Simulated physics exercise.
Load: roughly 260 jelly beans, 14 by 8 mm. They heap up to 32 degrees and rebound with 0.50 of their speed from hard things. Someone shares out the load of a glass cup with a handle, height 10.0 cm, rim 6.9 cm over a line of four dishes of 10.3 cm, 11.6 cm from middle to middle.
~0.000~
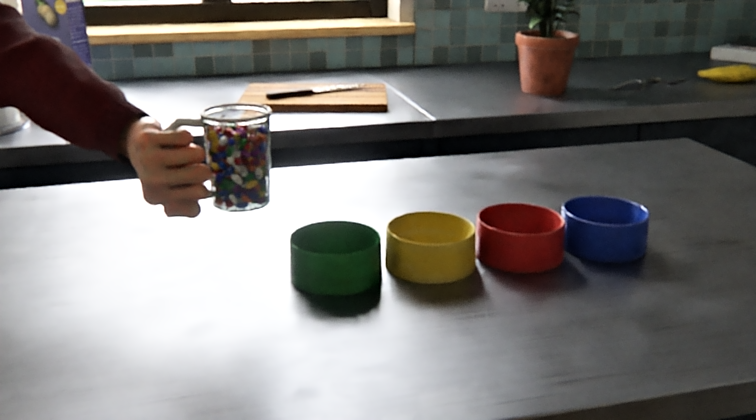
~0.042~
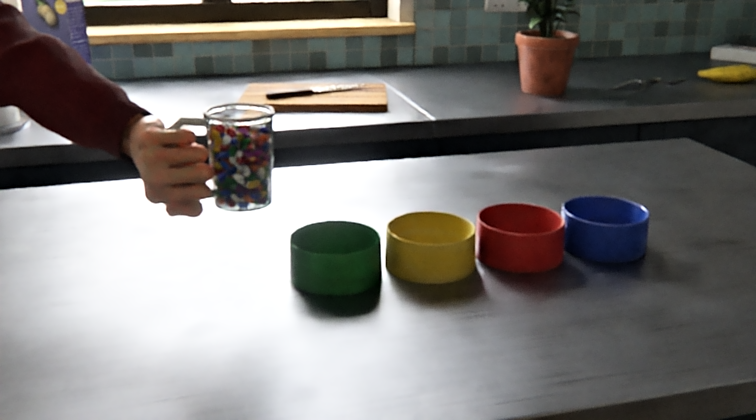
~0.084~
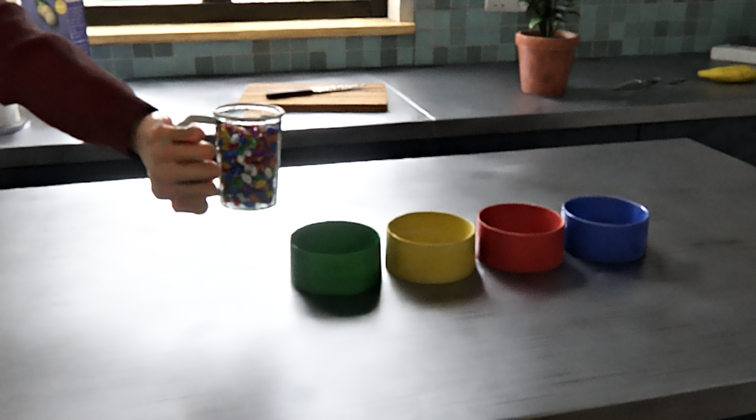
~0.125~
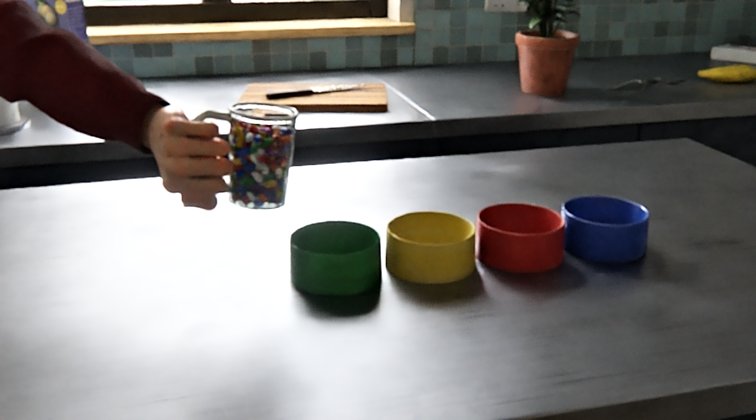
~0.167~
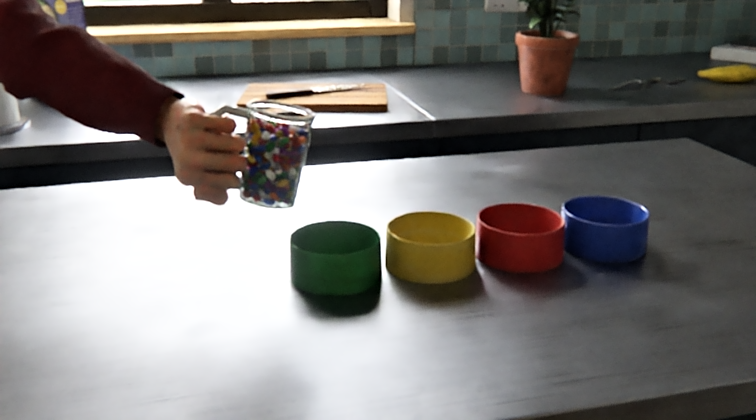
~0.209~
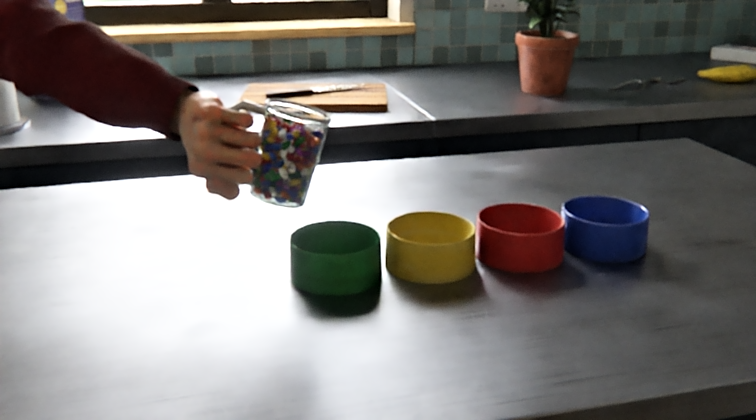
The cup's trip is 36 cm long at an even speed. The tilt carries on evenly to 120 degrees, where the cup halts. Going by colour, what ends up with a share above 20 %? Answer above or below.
Red: Below, blue: Above, green: Below, yellow: Below, counter: Below.
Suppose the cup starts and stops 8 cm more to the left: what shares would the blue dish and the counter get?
Then: Blue 0, counter 0.
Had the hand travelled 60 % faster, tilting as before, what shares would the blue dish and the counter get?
In that case blue 100, counter 0.
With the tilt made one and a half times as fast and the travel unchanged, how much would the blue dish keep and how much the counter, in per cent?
Blue 50, counter 10.
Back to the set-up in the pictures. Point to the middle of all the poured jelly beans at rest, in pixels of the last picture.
Near (600, 228).
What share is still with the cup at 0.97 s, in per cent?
About 95 per cent.
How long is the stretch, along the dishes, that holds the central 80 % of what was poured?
Some 6 cm.
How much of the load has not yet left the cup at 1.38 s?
Some 0 per cent of the load.
After 0.67 s, tilt 66 degrees; cup holds 100 %.
After 0.97 s, tilt 99 degrees; cup holds 95 %.
After 1.38 s, tilt 120 degrees; cup holds 0 %, blue 95 %.
By 1.9 s all is still; red 0 %, blue 100 %, green 0 %, yellow 0 %, counter 0 %.
